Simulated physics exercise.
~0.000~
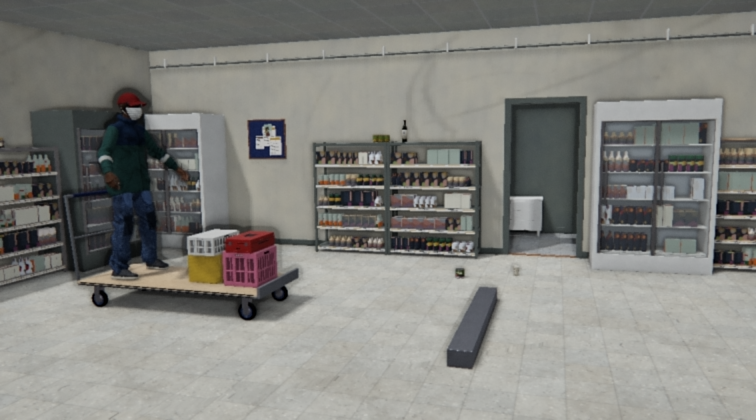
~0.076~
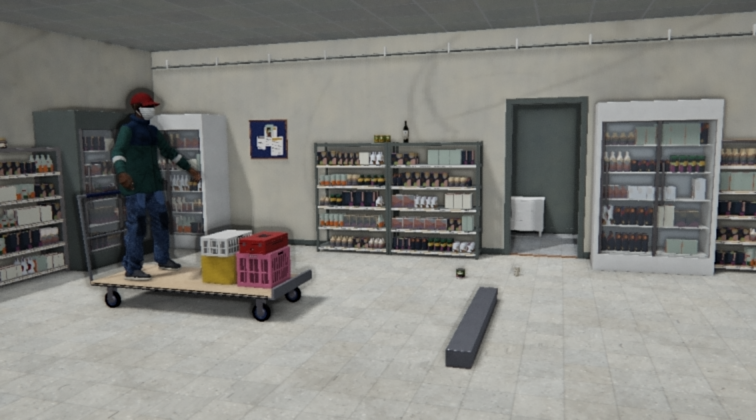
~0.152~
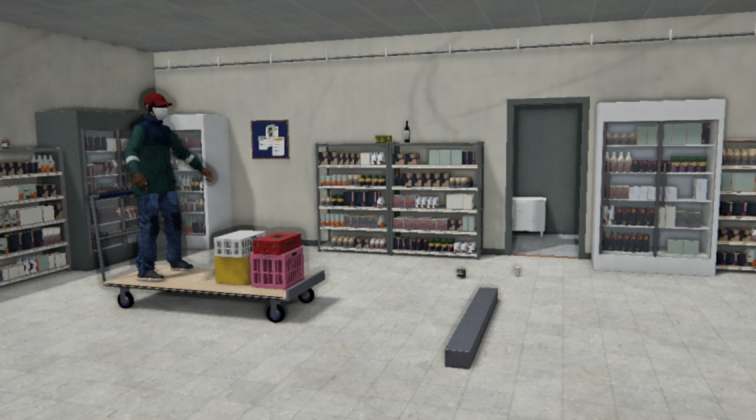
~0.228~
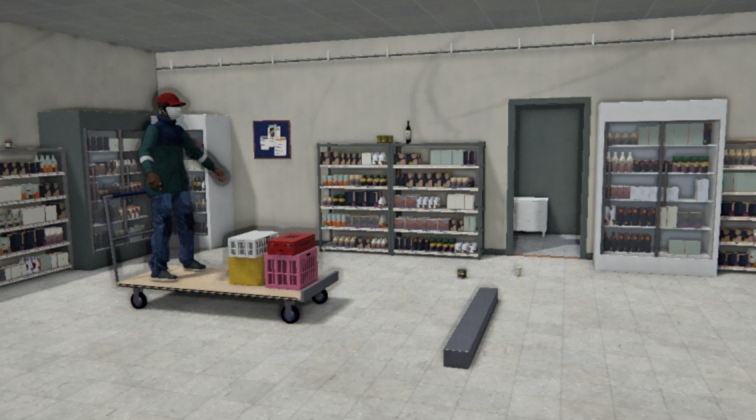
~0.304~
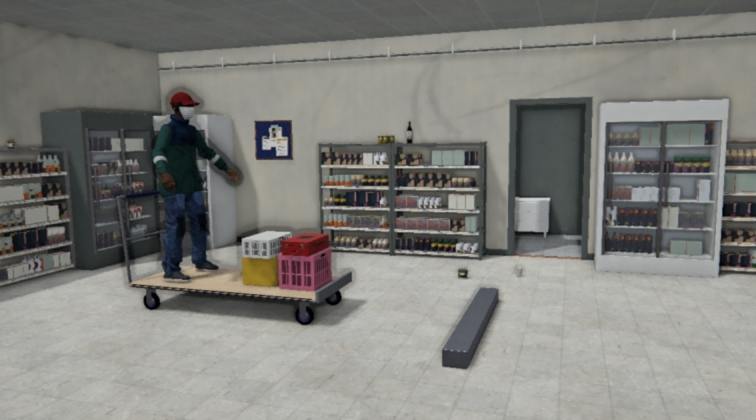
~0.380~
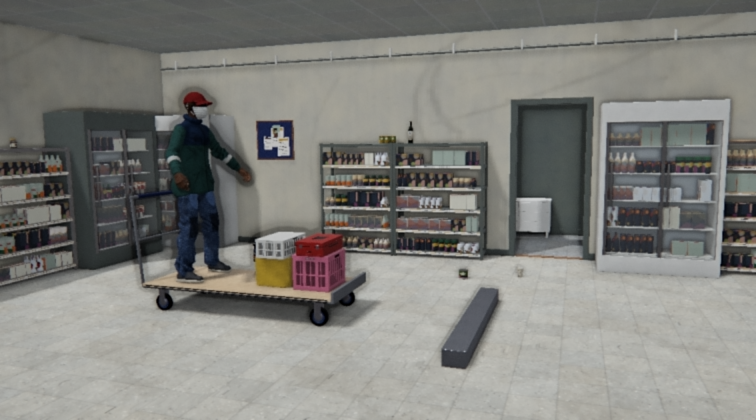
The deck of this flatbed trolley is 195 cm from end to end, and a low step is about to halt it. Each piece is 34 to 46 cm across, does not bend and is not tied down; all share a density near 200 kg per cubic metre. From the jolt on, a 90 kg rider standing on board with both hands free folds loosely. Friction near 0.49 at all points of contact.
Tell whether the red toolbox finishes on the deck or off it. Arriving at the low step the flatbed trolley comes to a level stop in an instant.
Off it.
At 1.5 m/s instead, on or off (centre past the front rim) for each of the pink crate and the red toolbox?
In that case the pink one would stay put and the red one would not stay put.
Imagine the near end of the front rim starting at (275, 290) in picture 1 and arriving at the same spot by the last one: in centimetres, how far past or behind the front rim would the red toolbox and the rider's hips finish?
The red item would stop 20 cm past the front rim, and the hips 130 cm behind it.
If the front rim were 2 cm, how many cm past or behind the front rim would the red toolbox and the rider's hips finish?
Rest positions from the front rim: Red 60 cm past; hips 80 cm behind.
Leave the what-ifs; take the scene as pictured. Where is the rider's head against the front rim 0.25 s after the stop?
At that moment it sits around 110 cm behind the rim.
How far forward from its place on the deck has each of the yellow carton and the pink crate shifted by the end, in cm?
Ahead by: Yellow 15, pink 10 (cm).
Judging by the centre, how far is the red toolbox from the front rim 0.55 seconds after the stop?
Roughly 30 cm beyond the front rim.
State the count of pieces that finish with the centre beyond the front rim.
1.
Impact comes at 0.99 s.
After 1.24 s the red toolbox is 4 cm past the rim, tilted 10°, near (480, 254) in the last picture's view.
After 1.54 s the red toolbox is 32 cm past the rim, tilted 70°, near (513, 314) in the last picture's view.
After 1.99 s the red toolbox is 60 cm past the rim, tilted 180°, near (548, 328) in the last picture's view.
When all is still (3.3 s), past the rim, red toolbox; behind it, yellow carton, white crate, pink crate and the rider's hips.
